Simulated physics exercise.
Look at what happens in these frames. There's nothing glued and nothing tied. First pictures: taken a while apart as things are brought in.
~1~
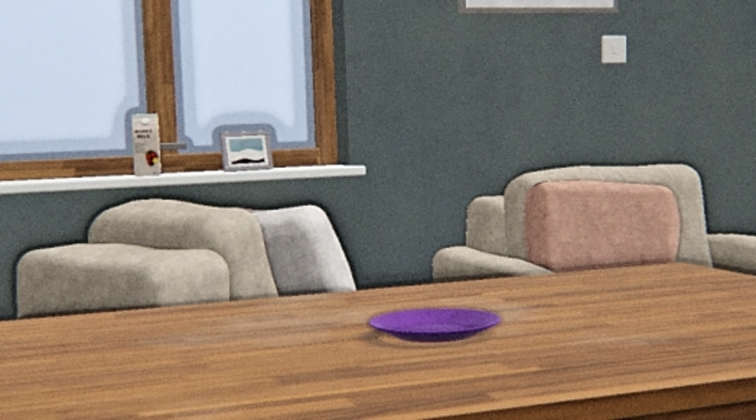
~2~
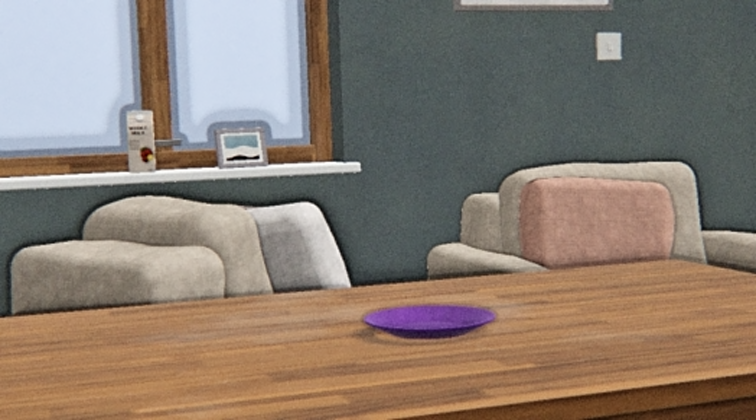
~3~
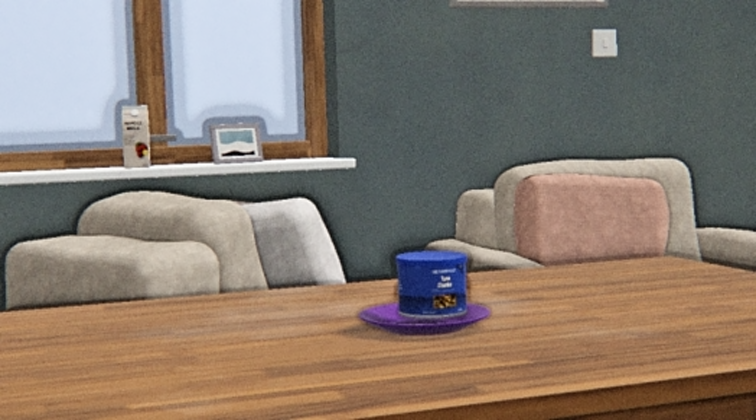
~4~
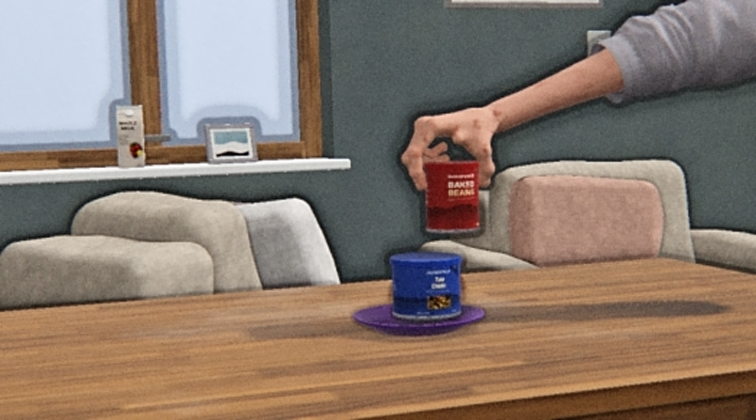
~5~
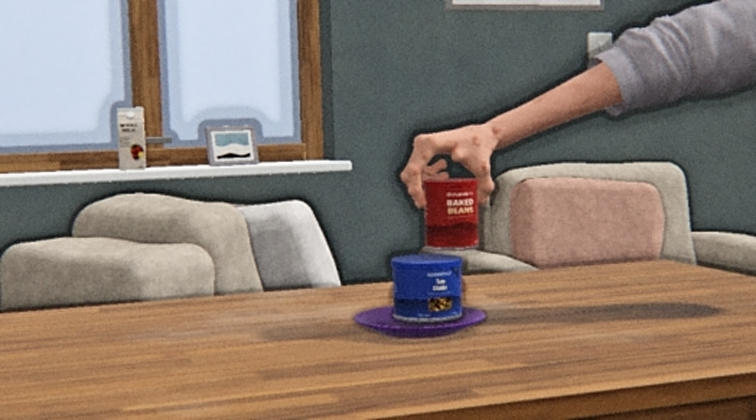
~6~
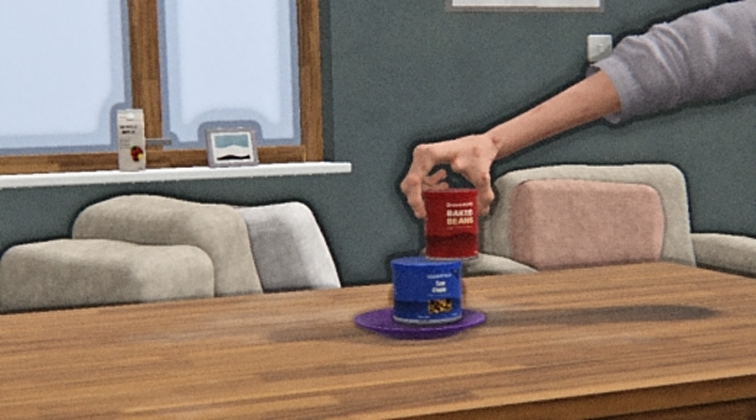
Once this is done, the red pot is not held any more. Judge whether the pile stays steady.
Stays standing.
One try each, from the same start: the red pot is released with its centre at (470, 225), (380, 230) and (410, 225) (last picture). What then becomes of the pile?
Try one: It topples; try two: It topples; try three: It stands firm.
Then, 0.50 s on from there, no change.
Then, 1.30 s on from there, red pot resting near (451, 225).
In the end, all 3 unmoved. At the end, from the last picture's camera, red pot near (451, 225). The pile holds.
